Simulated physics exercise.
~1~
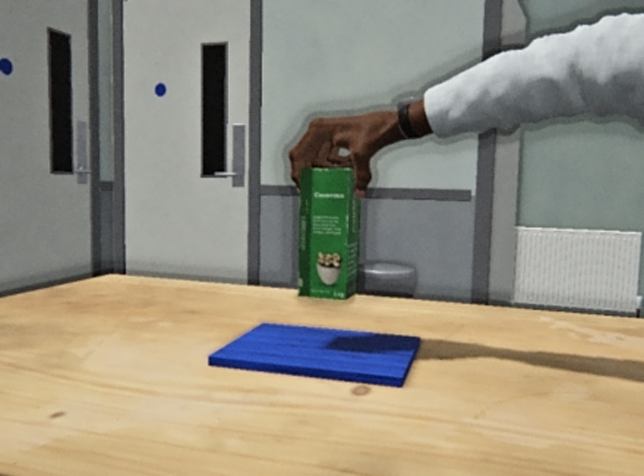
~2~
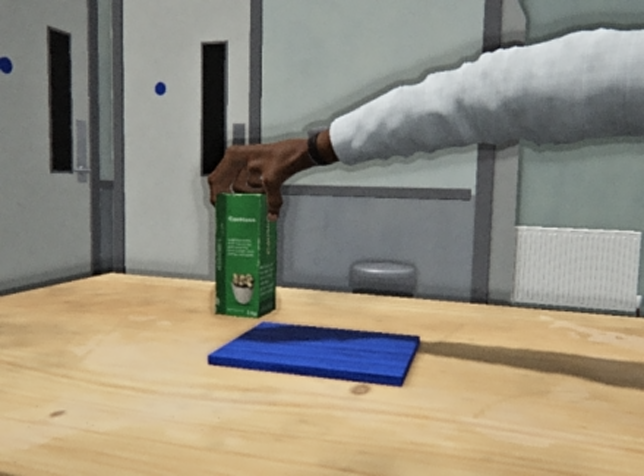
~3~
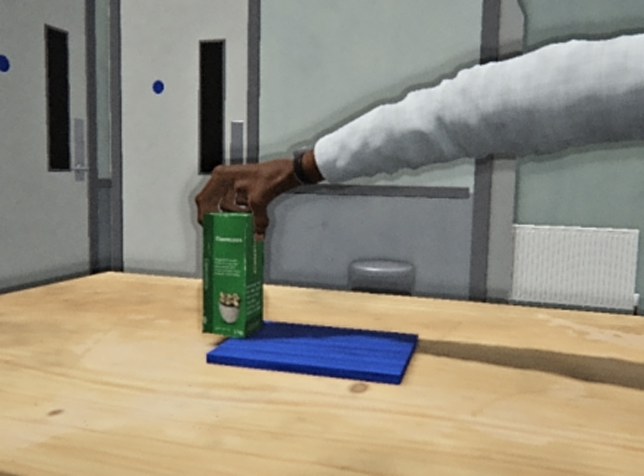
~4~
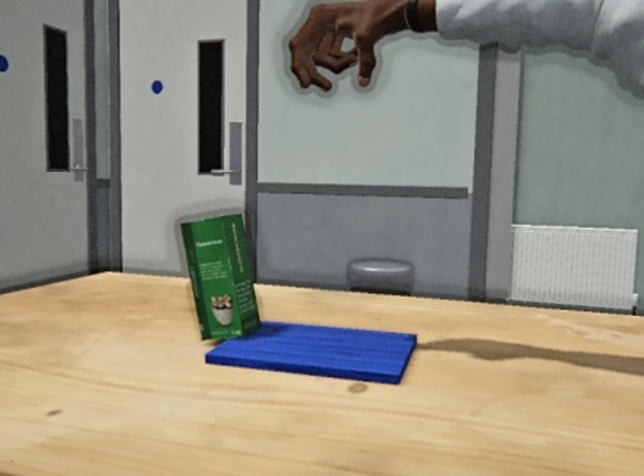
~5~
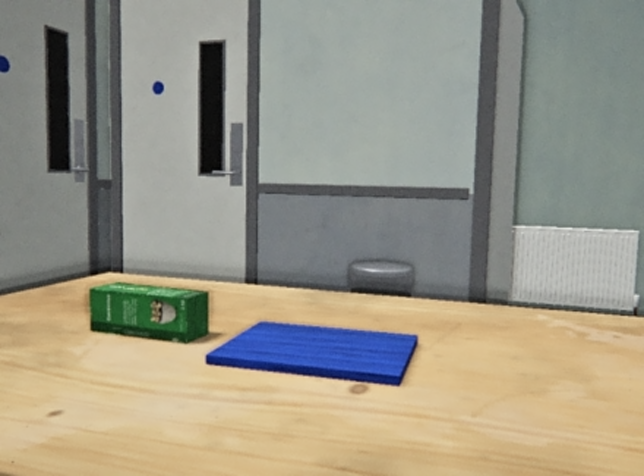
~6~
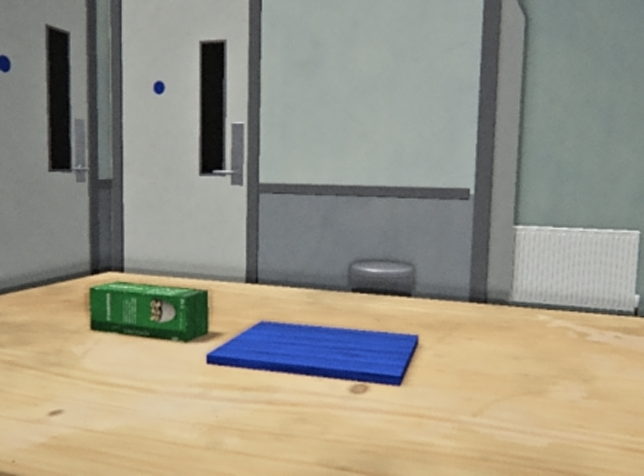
A dark-skinned hand in a pale grey sleeve holds a green carton upright above a pale wooden table, where a flat blue board lies near the middle. The slightly swaying view looks across the tabletop towards grey doors, a wall and a white radiator. The hand carries the carton left, then lowers it onto the board's left edge, with part of it hanging over. It lets go and draws back up to the right as the carton tilts left. The carton topples off and ends lying on its side on the table, left of the unmoved board.
